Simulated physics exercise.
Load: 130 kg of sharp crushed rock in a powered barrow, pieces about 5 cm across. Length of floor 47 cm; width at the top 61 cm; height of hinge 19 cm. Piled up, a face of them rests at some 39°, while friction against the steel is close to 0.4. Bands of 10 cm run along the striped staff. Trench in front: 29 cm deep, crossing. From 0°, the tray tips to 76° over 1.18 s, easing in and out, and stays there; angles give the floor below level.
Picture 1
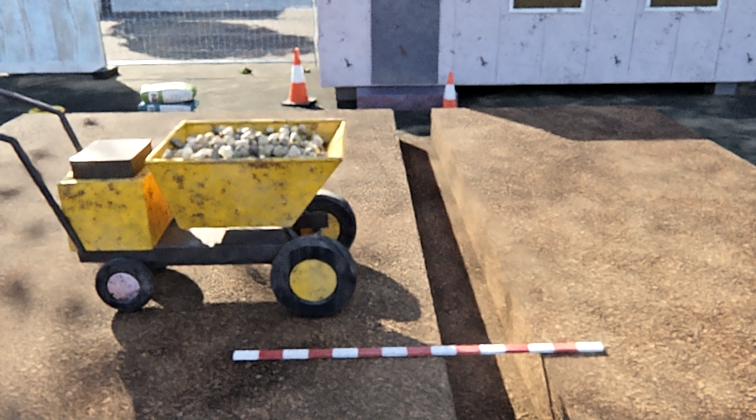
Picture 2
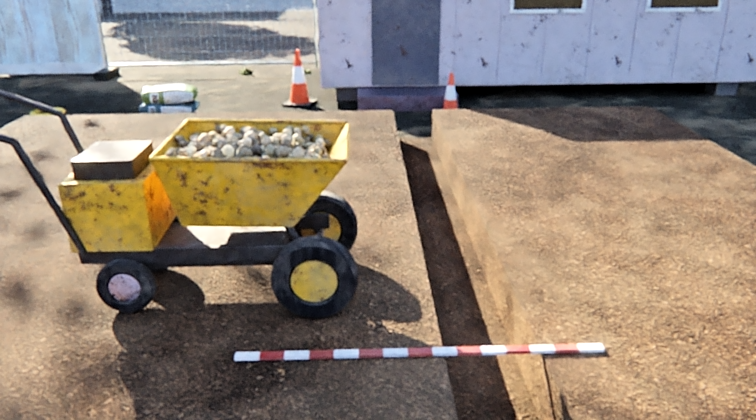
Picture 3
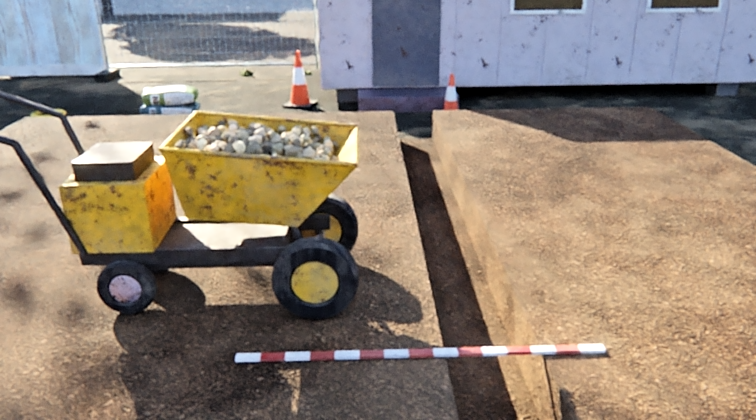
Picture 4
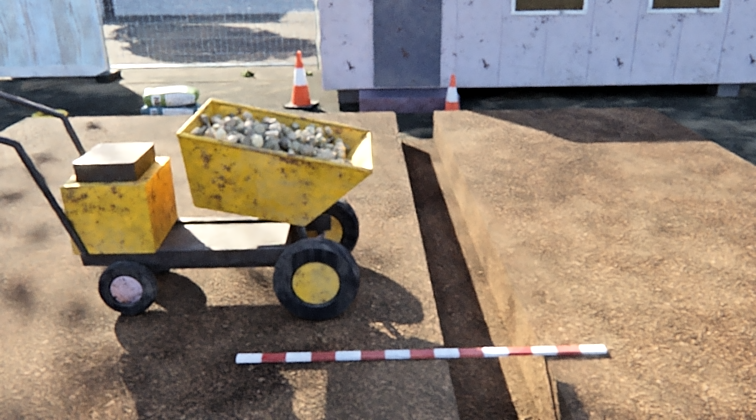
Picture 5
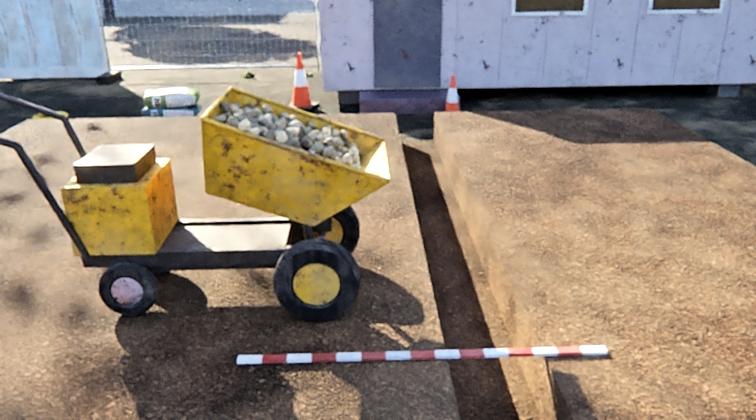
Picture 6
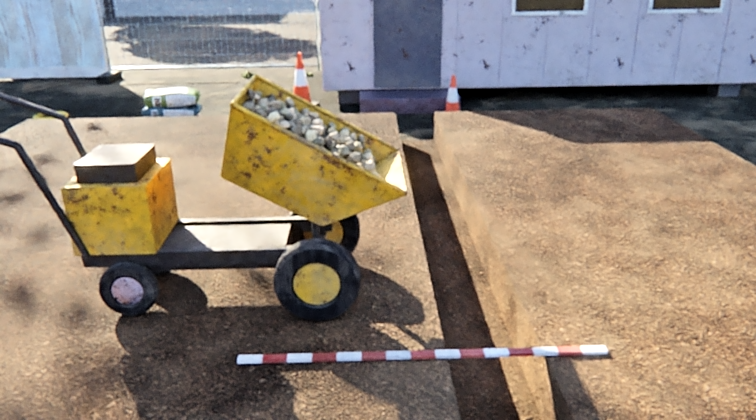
At the start, a small yellow dumper sits on brown ground beside a narrow trench, its tray level and filled with pale stones, a red-and-white striped staff lying in front. The tray then tilts steadily, its rear rising and its lip dipping to the right, until it slopes steeply with the stones still inside.
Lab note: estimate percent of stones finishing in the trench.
Approx. 98 %.
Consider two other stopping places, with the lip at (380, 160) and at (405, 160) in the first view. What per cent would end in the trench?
Roughly 70 percent for the first, and 55 percent for the second.
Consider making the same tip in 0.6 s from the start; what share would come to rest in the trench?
Then roughly 75 percent.
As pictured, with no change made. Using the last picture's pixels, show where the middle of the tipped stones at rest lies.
The resting stones are centred at roughly (474, 318).
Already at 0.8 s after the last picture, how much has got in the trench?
Roughly 40 percent of the load.
Then, 0.4 s after the last picture the floor is at 64°, 100 % in the tray; the foremost stones are at (448, 228).
Then, 0.8 s after the last picture the floor is at 76°, 60 % in the tray, 39 % in the trench, 1 % past the trench; the foremost stones are at (527, 277).
Then, 1.1 s after the last picture the floor is at 76°, 30 % in the tray, 67 % in the trench, 2 % past the trench; the foremost stones are at (580, 274).
Then, 3.1 s after the last picture the floor is at 76°, 0 % in the tray, 98 % in the trench, 2 % past the trench; the foremost stones are at (582, 270).
